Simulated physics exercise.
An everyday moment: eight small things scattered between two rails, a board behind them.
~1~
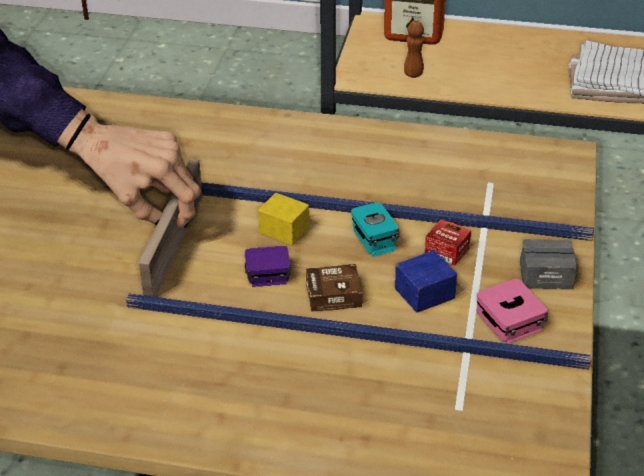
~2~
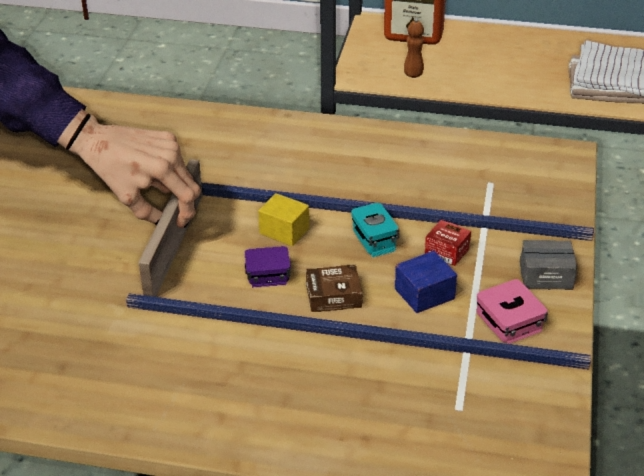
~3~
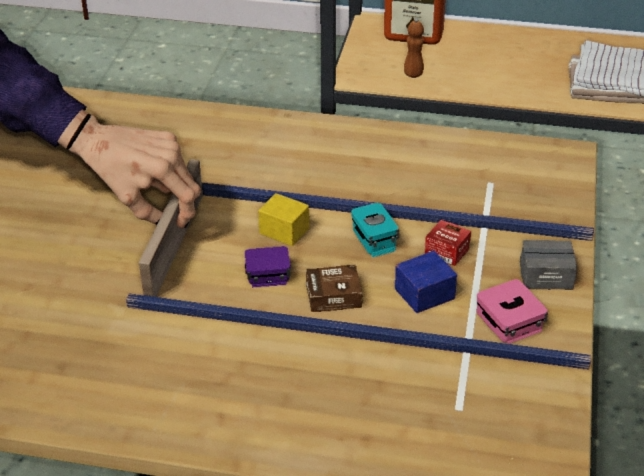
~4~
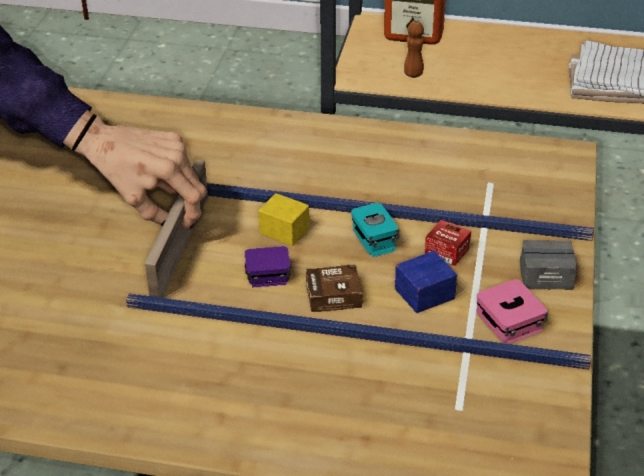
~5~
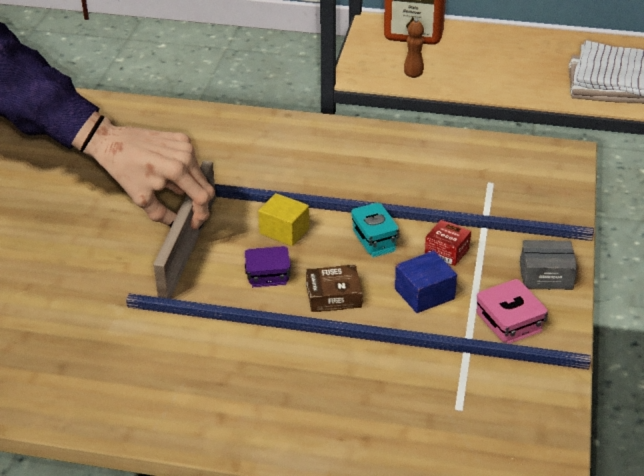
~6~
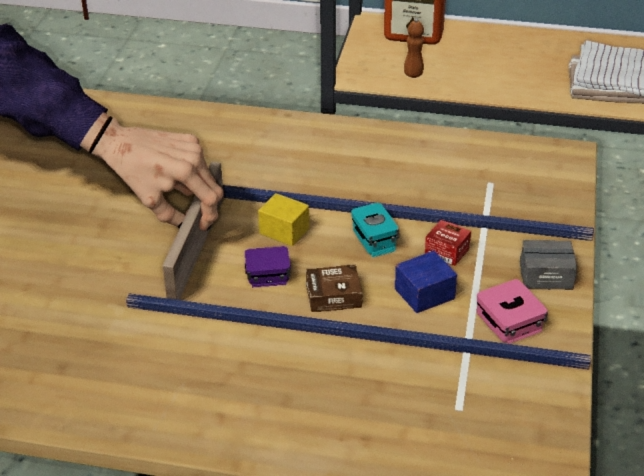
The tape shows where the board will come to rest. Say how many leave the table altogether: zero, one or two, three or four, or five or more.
As it turns out, the number that fall off is one or two.
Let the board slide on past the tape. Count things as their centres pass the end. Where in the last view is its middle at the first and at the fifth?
Near (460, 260) and (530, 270).
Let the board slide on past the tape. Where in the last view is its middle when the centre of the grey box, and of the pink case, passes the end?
Its middle is around (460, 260) and around (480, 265).
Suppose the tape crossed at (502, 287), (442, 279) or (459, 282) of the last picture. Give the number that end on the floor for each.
Down on the floor: 3, 0 and 0.
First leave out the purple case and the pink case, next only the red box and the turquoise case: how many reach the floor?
Fallen: 1, and 0 in the other try.
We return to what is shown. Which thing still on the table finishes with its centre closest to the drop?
That is the pink case.
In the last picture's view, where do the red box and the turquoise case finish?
First (574, 248), then (539, 248).
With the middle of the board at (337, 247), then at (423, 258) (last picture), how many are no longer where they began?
The counts are 5 and 8.
Early on, none off yet; grey box at rest near (548, 265); pink case at rest near (510, 313); red box at rest near (448, 243).
Finally, the number that fall off is one or two; lost, grey box.
